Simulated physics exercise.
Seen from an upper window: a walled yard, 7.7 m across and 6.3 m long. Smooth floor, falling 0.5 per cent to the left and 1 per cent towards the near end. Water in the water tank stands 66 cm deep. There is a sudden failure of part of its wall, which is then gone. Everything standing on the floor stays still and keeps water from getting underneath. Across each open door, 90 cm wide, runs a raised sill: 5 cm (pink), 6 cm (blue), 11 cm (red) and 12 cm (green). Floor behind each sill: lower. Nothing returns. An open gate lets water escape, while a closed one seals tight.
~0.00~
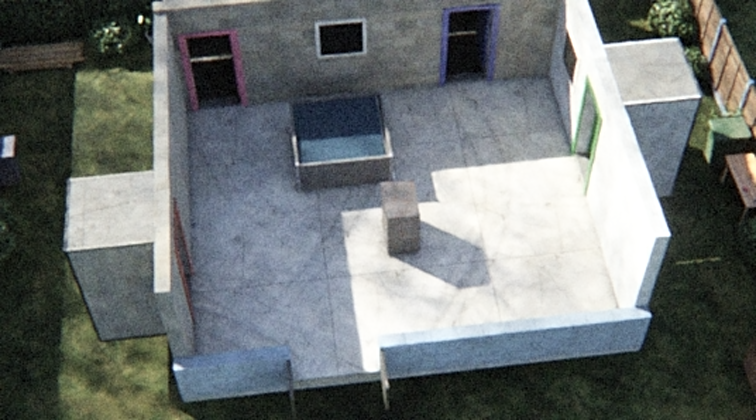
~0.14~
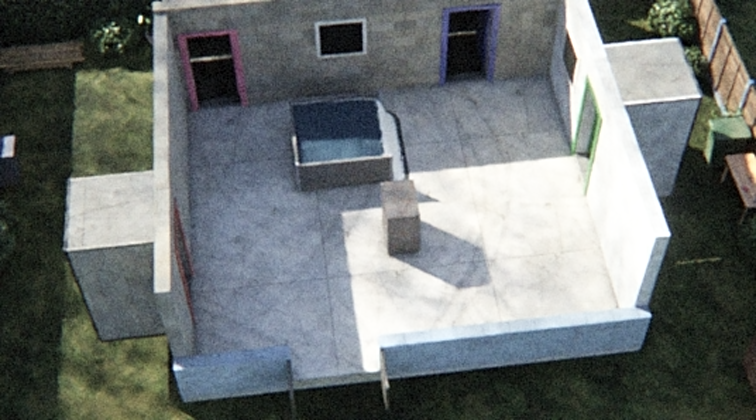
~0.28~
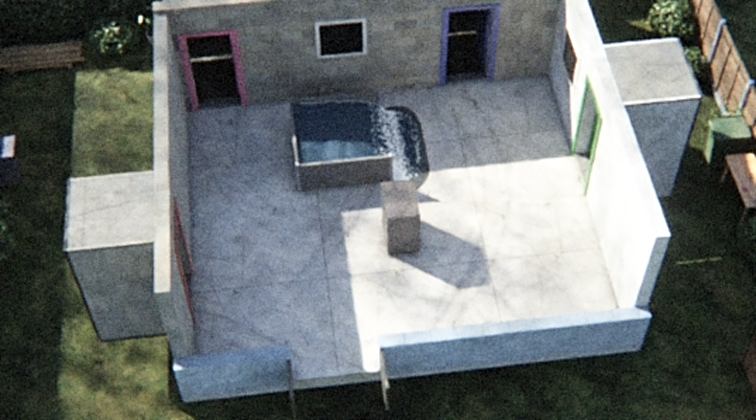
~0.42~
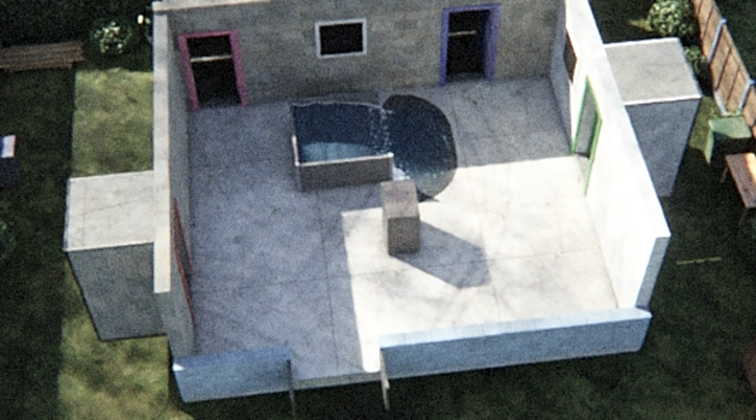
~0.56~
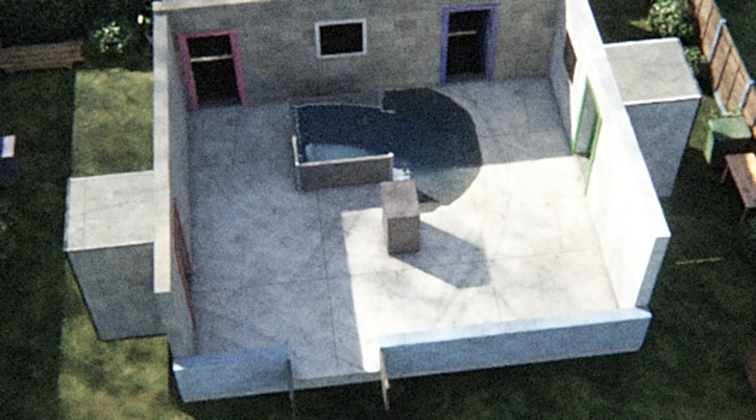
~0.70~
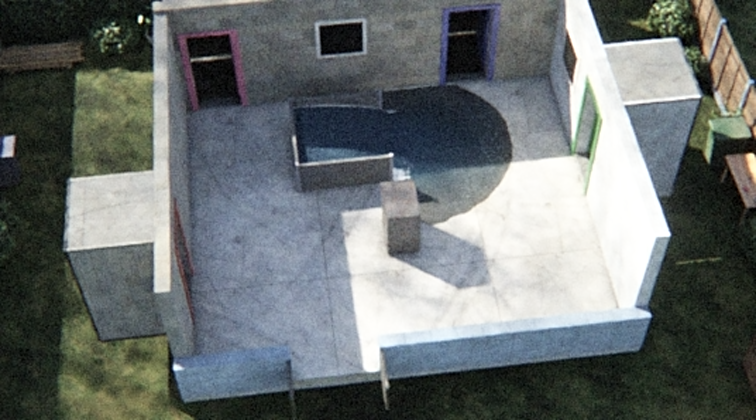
In a walled yard, water pours from the tank's right side and spreads across the floor.
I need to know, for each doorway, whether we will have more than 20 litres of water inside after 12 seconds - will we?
Here is how it goes: The pink door, no, not that much; the blue door, yes, more than that; the red door, no, not that much; the green door, yes, more than that.
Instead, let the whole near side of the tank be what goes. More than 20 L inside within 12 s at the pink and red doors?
Door pink stays within, door red stays within.
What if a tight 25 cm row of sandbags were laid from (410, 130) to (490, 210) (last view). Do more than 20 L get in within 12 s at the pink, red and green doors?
Pink within the limit, red within the limit, green within the limit.
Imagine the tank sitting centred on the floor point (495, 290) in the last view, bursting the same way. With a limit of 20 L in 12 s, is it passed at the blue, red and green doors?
Well, against that limit, at blue it's too much, at red it's within bounds, and at green it's within bounds.
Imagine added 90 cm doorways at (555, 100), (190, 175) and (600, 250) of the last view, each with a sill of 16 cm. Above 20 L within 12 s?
In turn: Past it, under, not over.
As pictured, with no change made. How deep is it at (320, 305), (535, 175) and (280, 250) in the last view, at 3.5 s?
Close to 0, 13 and 0 centimetres.
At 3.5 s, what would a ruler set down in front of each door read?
Depths in centimetres - pink: 0, blue: 11, red: 0, green: 17.
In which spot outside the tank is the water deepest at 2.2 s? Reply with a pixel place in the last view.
Near (531, 84).
After 1.4 s water covers 30 % of the floor and is deepest (28 cm) near (565, 140); pink door not reached, blue door 12 cm at the sill, 0 L in, red door not reached, green door 17 cm at the sill, 1 L in.
After 2.2 s water covers 35 % of the floor and is deepest (38 cm) near (531, 84); pink door not reached, blue door 11 cm at the sill, 13 L in, red door not reached, green door 24 cm at the sill, 29 L in.
After 3.5 s water covers 35 % of the floor and is deepest (26 cm) near (620, 321); pink door not reached, blue door 11 cm at the sill, 29 L in, red door not reached, green door 17 cm at the sill, 72 L in.
After 7.0 s water covers 65 % of the floor and is deepest (14 cm) near (512, 342); pink door not reached, blue door 4 cm at the sill, 59 L in, red door not reached, green door 4 cm at the sill, 80 L in.
After 12.0 s water covers 80 % of the floor and is deepest (10 cm) near (196, 379); pink door 1 cm at the sill, 0 L in, blue door 1 cm at the sill, 59 L in, red door 8 cm at the sill, 0 L in, green door 2 cm at the sill, 80 L in.
